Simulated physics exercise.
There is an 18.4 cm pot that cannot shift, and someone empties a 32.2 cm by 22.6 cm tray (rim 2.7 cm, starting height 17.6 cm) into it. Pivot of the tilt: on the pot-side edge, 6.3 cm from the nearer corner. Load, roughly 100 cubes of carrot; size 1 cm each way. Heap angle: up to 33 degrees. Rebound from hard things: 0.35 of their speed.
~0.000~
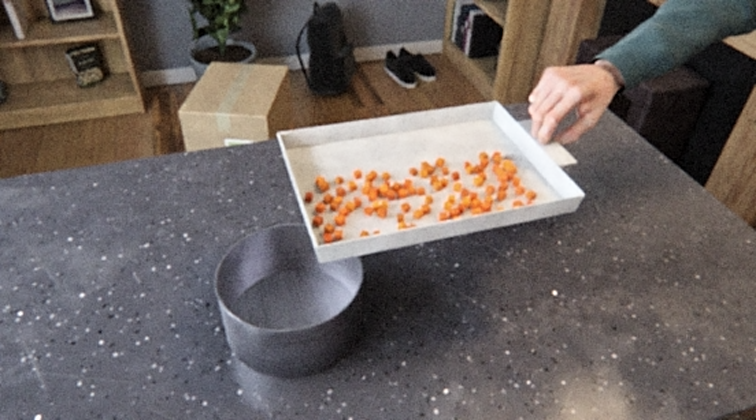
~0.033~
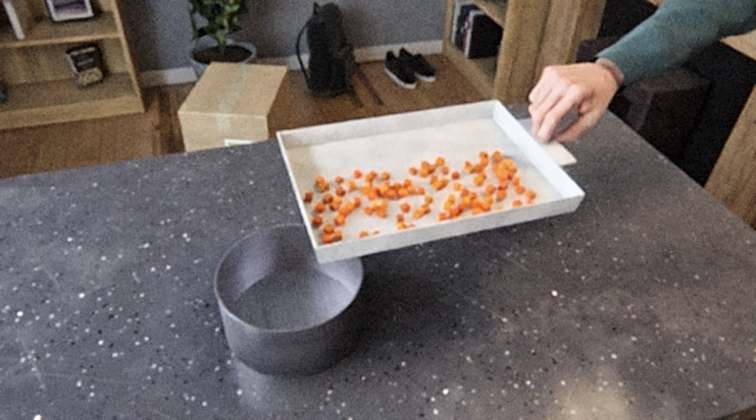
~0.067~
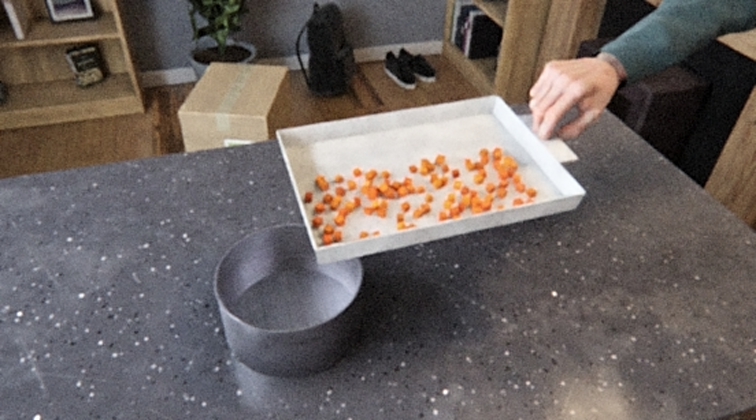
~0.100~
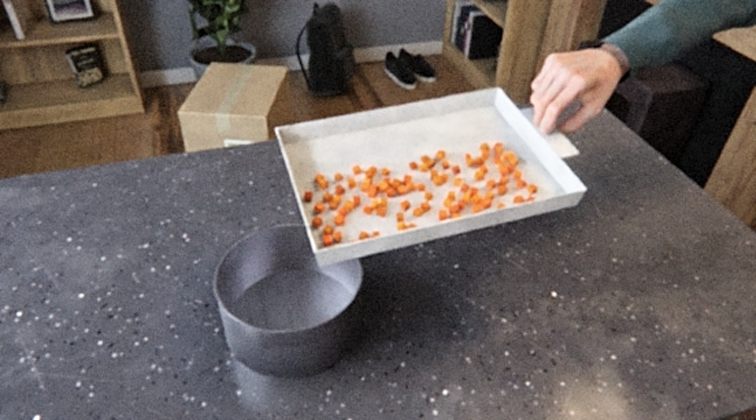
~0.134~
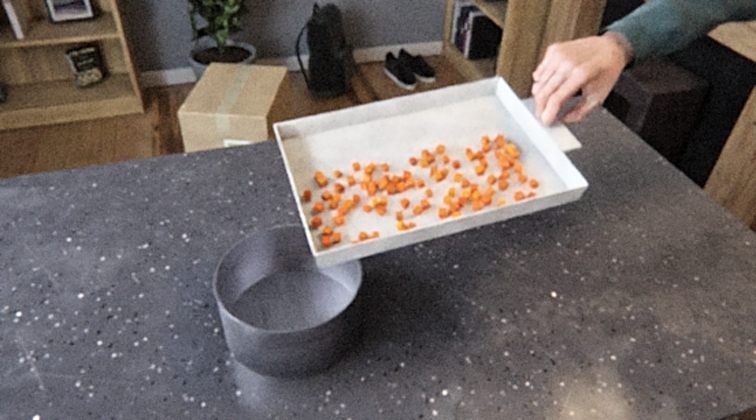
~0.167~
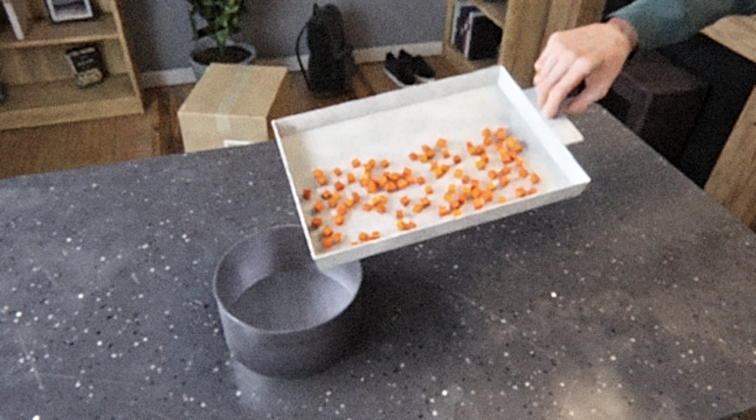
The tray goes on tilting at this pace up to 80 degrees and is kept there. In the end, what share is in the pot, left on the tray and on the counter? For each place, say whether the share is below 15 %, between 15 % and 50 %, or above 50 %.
Pot: Between 15 % and 50 %; left on the tray: Between 15 % and 50 %; counter: Between 15 % and 50 %.
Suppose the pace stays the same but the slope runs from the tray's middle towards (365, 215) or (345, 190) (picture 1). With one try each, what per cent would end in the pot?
40 and 30 %.
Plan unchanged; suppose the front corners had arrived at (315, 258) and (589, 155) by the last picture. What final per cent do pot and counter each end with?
Pot 30; counter 55.
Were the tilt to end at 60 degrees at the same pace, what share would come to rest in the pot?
5 per cent.
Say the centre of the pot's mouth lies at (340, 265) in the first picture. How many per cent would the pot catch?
Share in pot at that spot: Some 10 in a hundred.
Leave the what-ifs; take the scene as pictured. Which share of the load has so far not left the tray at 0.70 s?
Close to 100 in a hundred parts of the load.
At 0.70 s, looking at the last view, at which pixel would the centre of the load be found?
The middle of the load should be at about (366, 241) by then.
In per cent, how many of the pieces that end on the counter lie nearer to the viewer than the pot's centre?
Share: Some 100 %.
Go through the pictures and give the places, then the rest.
Tray tilt 0 degrees, front corners at (319, 244) and (580, 193); middle of the pieces at (421, 191); pot at (290, 272), in the first frame.
Tray tilt 0 degrees, front corners at (319, 245) and (580, 193); middle of the pieces at (421, 191), in the second frame.
Tray tilt 2 degrees, front corners at (318, 247) and (581, 191); middle of the pieces at (421, 190), in the third frame.
Tray tilt 4 degrees, front corners at (318, 249) and (582, 188), lowest corner left front; middle of the pieces at (421, 187), in the fourth frame.
Tray tilt 8 degrees, front corners at (317, 252) and (583, 183), lowest corner left front; middle of the pieces at (421, 184), in the fifth frame.
Tray tilt 11 degrees, front corners at (317, 255) and (585, 178), lowest corner left front; middle of the pieces at (421, 181); pot at (289, 273). Its pace works out near 105 degrees a second, in the sixth frame.
After 0.48 s, tilt 45 degrees; the tray holds 100 %, the pot 0 %.
Then, at 0.70 s, tilt 68 degrees; the tray holds 100 %, the pot 0 %.
After 1.02 s, tilt 80 degrees; the tray holds 50 %, the pot 15 %.
By 2.3 s all is still; pot 25 %, tray 40 %, counter 35 %.
